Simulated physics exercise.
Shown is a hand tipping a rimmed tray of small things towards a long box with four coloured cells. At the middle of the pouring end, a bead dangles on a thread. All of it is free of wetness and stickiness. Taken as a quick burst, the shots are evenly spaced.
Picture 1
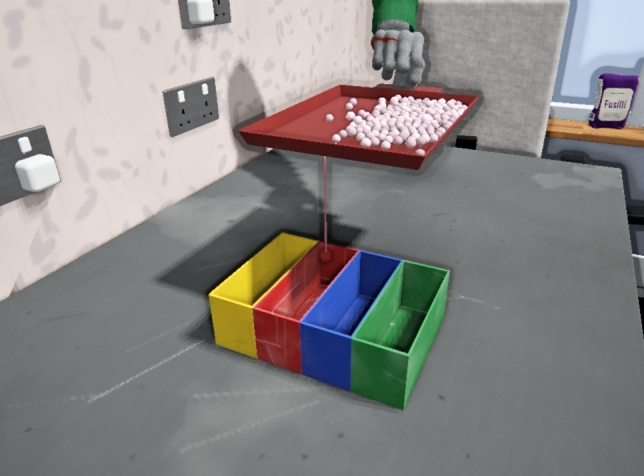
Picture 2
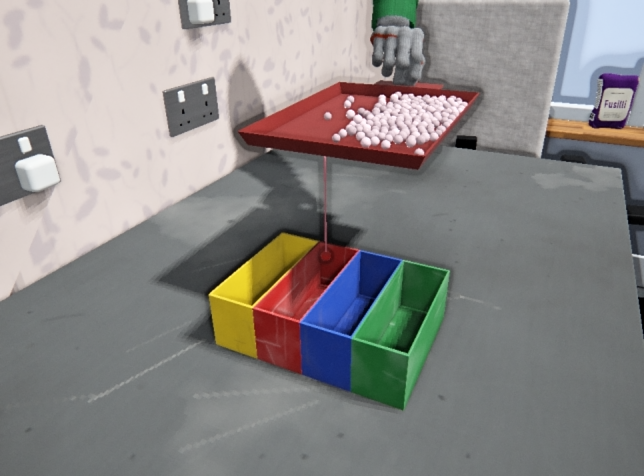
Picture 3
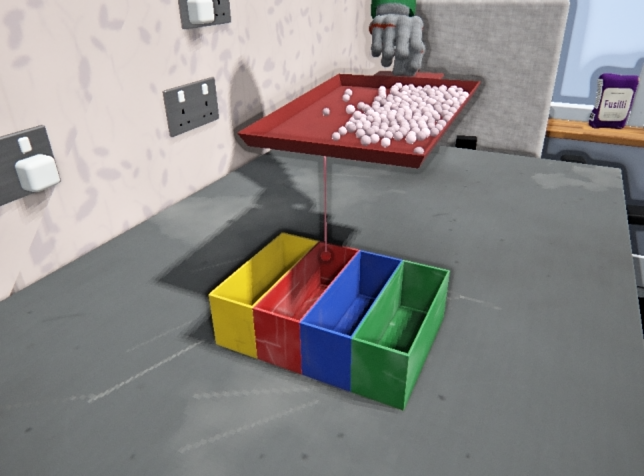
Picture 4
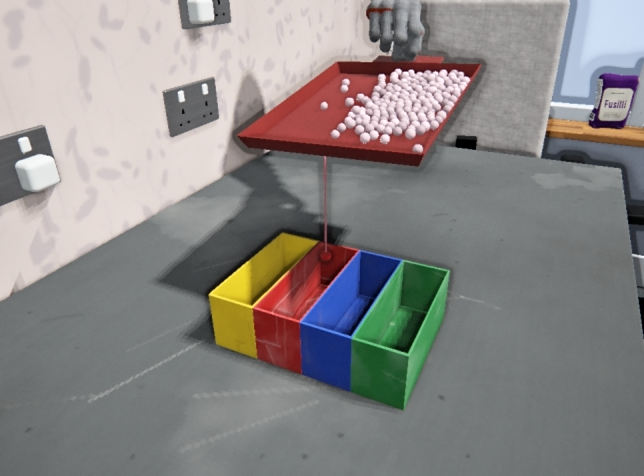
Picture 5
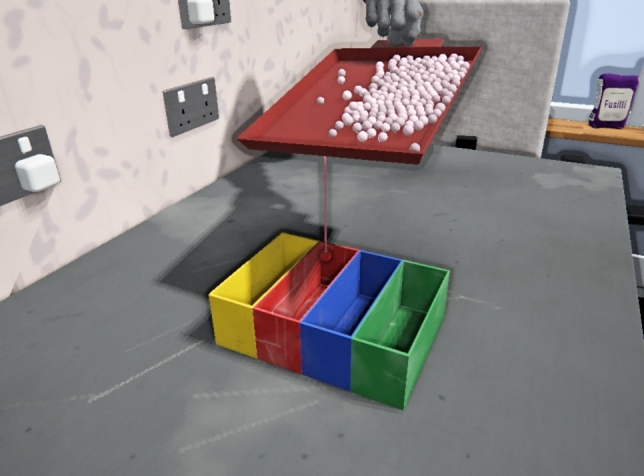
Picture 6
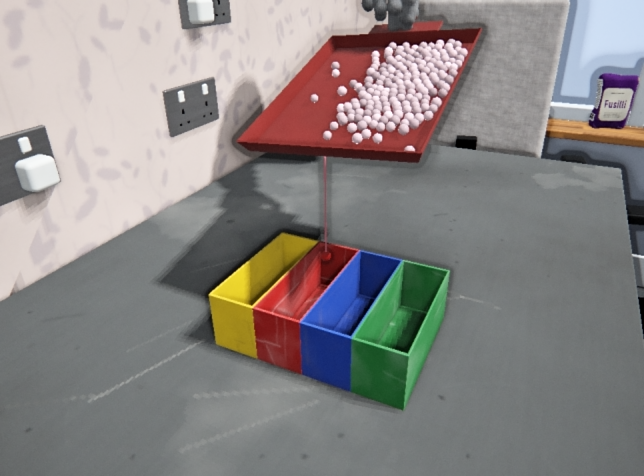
A red tray of small pale beads tilts as a gloved hand raises its far end.
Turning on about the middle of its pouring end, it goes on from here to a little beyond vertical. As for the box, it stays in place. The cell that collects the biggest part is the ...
... Yellow one.
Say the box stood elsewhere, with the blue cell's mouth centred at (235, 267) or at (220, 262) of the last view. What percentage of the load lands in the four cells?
Roughly 80% on the first try and 70% on the second.
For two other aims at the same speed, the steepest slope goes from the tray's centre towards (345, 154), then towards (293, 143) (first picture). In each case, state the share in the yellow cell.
I'd expect around 10 in a hundred first and around 20 in a hundred second.
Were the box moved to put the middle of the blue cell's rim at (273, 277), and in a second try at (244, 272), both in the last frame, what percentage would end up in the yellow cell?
The first position comes out at 10 per cent, the other at 0 per cent.
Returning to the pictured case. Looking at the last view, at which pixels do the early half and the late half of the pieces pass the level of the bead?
About (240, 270), and after that about (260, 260).
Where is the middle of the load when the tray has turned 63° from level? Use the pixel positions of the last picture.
Around (268, 223).
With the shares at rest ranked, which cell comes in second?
It is the red cell.
Soon after the last picture, tray tipped steeply; about a third on the tray; a small part in the red cell; a small part in the yellow cell; a small part in the blue cell; a stray few in the green cell; about half falling or outside the box.
A little later, tray tipped past a quarter turn; about a third in the yellow cell; about a quarter in the red cell; a small part in the blue cell; a stray few in the green cell; about a third falling or outside the box.
Later still, tray tipped past a quarter turn; about a third in the yellow cell; about a quarter in the red cell; a small part in the blue cell; a stray few in the green cell; about a third falling or outside the box.
By the end, tray tipped past a quarter turn; about a third in the yellow cell; about a quarter in the red cell; a small part in the blue cell; a stray few in the green cell; about a third outside the box.
